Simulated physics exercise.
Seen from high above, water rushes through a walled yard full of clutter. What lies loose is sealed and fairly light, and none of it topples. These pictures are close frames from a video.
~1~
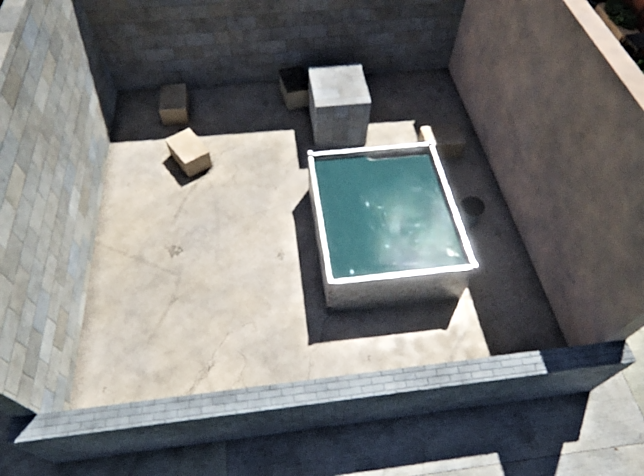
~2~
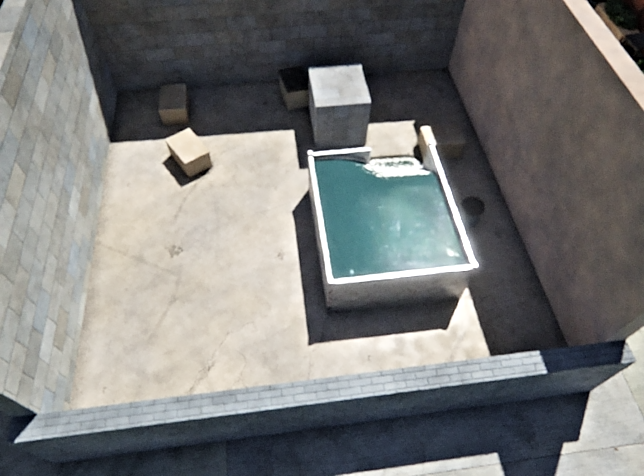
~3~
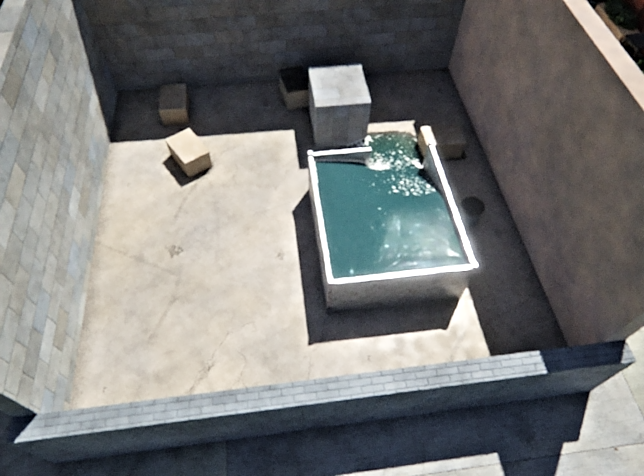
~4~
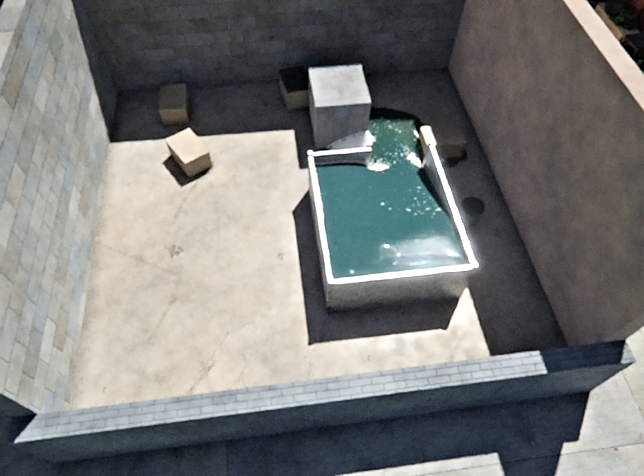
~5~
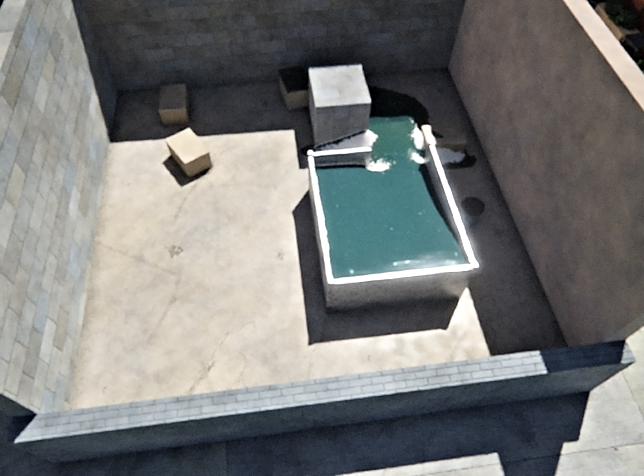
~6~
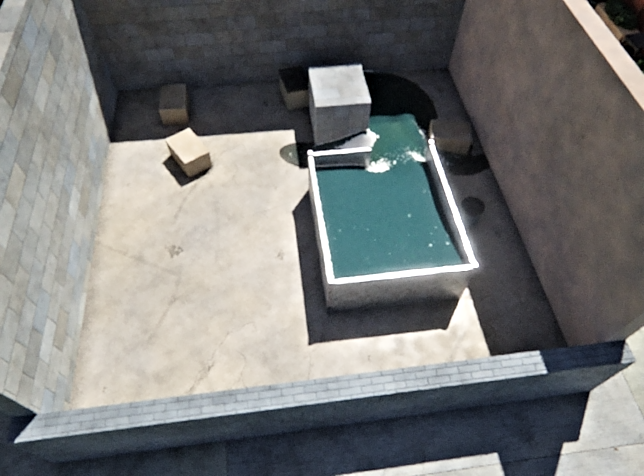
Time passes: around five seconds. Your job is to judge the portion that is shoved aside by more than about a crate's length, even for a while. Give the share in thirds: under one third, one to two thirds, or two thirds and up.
Looks to me like two in three or more get shifted a long way.
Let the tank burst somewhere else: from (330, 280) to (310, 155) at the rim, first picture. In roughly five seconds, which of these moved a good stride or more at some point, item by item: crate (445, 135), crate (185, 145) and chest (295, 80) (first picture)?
The first: Fell short; the second: Went past that; the third: Went past that.
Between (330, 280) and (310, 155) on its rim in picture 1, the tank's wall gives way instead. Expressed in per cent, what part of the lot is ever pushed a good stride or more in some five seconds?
About 60 %.
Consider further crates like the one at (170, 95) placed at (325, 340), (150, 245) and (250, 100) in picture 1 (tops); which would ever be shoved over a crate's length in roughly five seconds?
Stays put, stays put, shoved clear.
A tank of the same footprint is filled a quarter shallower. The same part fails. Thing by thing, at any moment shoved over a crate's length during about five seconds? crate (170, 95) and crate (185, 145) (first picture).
Lab note, in sequence: Stayed below that mark / stayed below that mark.
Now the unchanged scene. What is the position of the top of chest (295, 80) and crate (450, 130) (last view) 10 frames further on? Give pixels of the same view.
I'd say about (266, 89) for the first and about (452, 88) for the second.
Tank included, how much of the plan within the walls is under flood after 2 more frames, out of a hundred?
30 per cent.
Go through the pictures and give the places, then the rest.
In the first picture, a crate at (443, 135) rests on the ground; a crate at (187, 145), on the bottom; 0 of 5 have shifted.
In the second picture, a crate at (443, 135) rests on the ground; a crate at (187, 145), on the bottom; 0 of 5 have shifted.
In the third picture, a crate at (443, 135), on the bottom; a crate at (187, 145) rests on the ground; 0 of 5 have shifted.
In the fourth picture, a crate at (443, 135) rests on the ground; a crate at (187, 145), on the bottom; 0 of 5 have shifted.
In the fifth picture, a crate at (444, 134) rests on the ground; a crate at (187, 145) rests on the ground; 0 of 5 have shifted.
In the sixth picture, a crate at (451, 130) rests on the ground, close to its start; a crate at (187, 145), on the bottom; 1 of 5 have shifted.
A moment on, 1 of 5 are well off their spots; 0 afloat.
Next, 2 of 5 are well off their spots; 1 afloat.
Later, 2 of 5 are well off their spots; 2 afloat.
In the end, 4 of 5 are well off their spots, and 4 have been at some point; 3 afloat.
